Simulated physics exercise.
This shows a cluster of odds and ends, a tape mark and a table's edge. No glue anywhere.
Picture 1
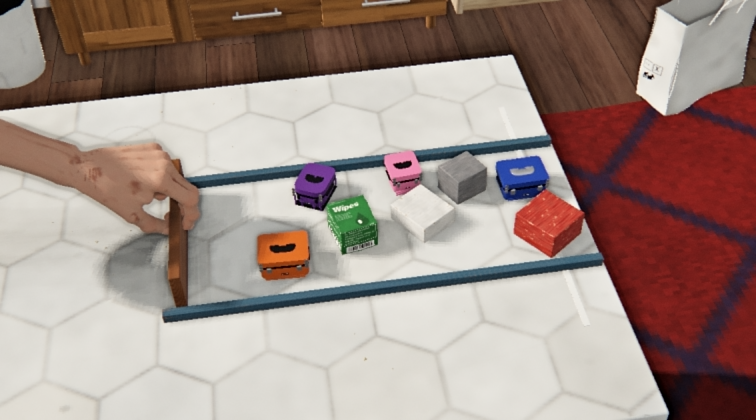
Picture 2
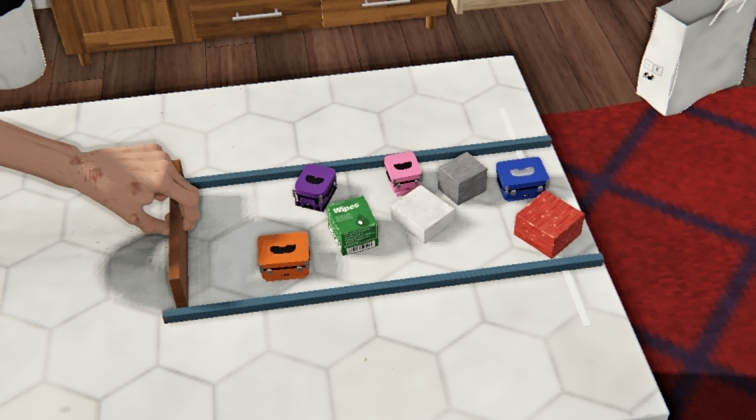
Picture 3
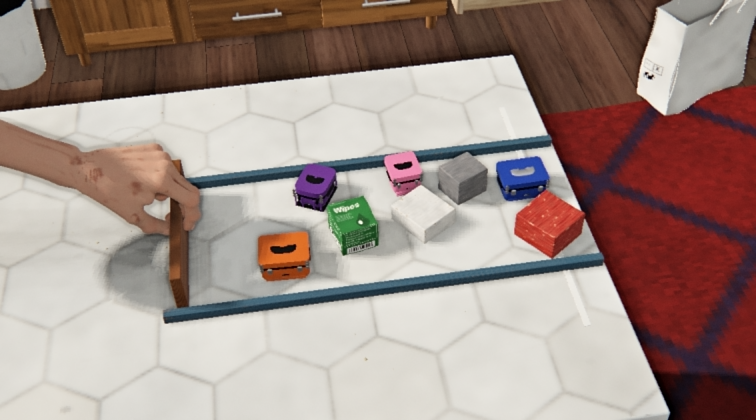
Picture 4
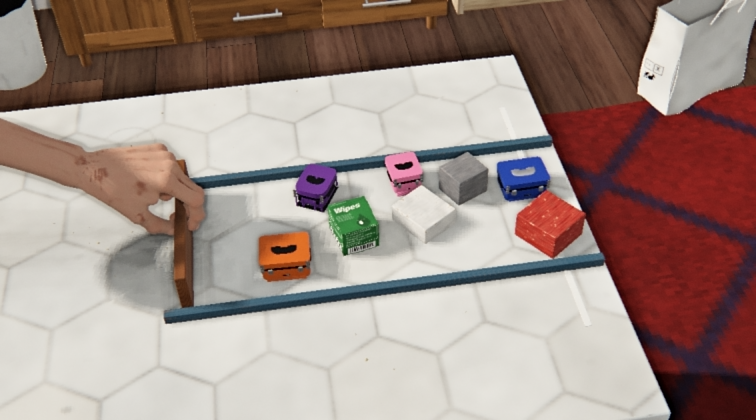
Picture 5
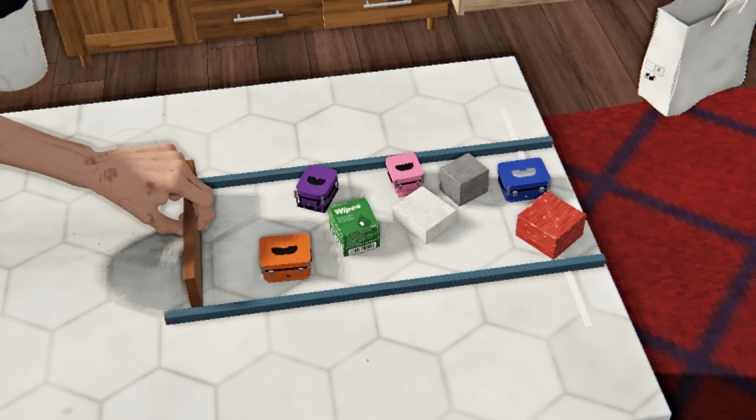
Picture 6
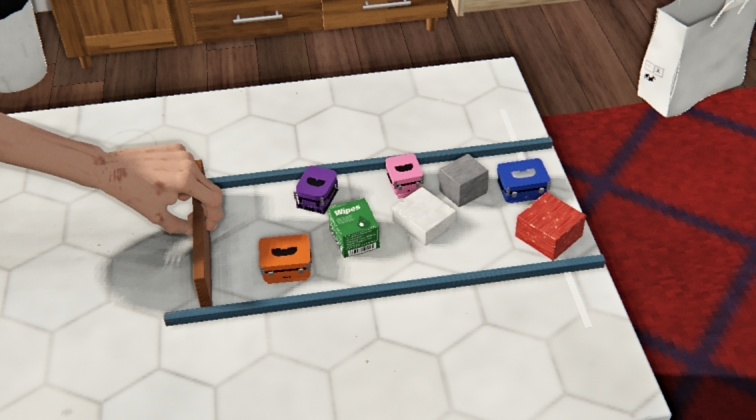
Hand sliding a brown board slightly right between blue rails on a white tabletop, with colourful boxes and blocks staying almost still.
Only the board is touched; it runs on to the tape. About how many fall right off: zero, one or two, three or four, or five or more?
Outcome: The number that fall off is five or more.
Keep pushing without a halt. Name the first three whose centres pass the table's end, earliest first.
In order: The blue case, the grey block, the red block.
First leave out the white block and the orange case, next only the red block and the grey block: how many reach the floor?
Fallen: 4, and 3 in the other try.
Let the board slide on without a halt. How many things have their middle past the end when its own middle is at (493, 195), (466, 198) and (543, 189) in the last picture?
In that order 1, 0 and 5.
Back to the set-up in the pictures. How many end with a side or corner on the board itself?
In contact: 3.
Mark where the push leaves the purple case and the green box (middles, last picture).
Near (541, 158) and (571, 210).
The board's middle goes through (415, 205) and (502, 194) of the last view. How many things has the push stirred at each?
The counts are 7 and 8.
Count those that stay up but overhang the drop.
Overhanging: 2.
A little later, none off yet; red block at rest near (550, 226); blue case at rest near (523, 182); grey block at rest near (464, 180).
Next, none off yet; red block at rest near (550, 226); blue case shifted a little near (547, 181); grey block shifted about its own width near (507, 159).
When it is over, the number that fall off is five or more; down, pink case, white block, grey block, blue case and red block.
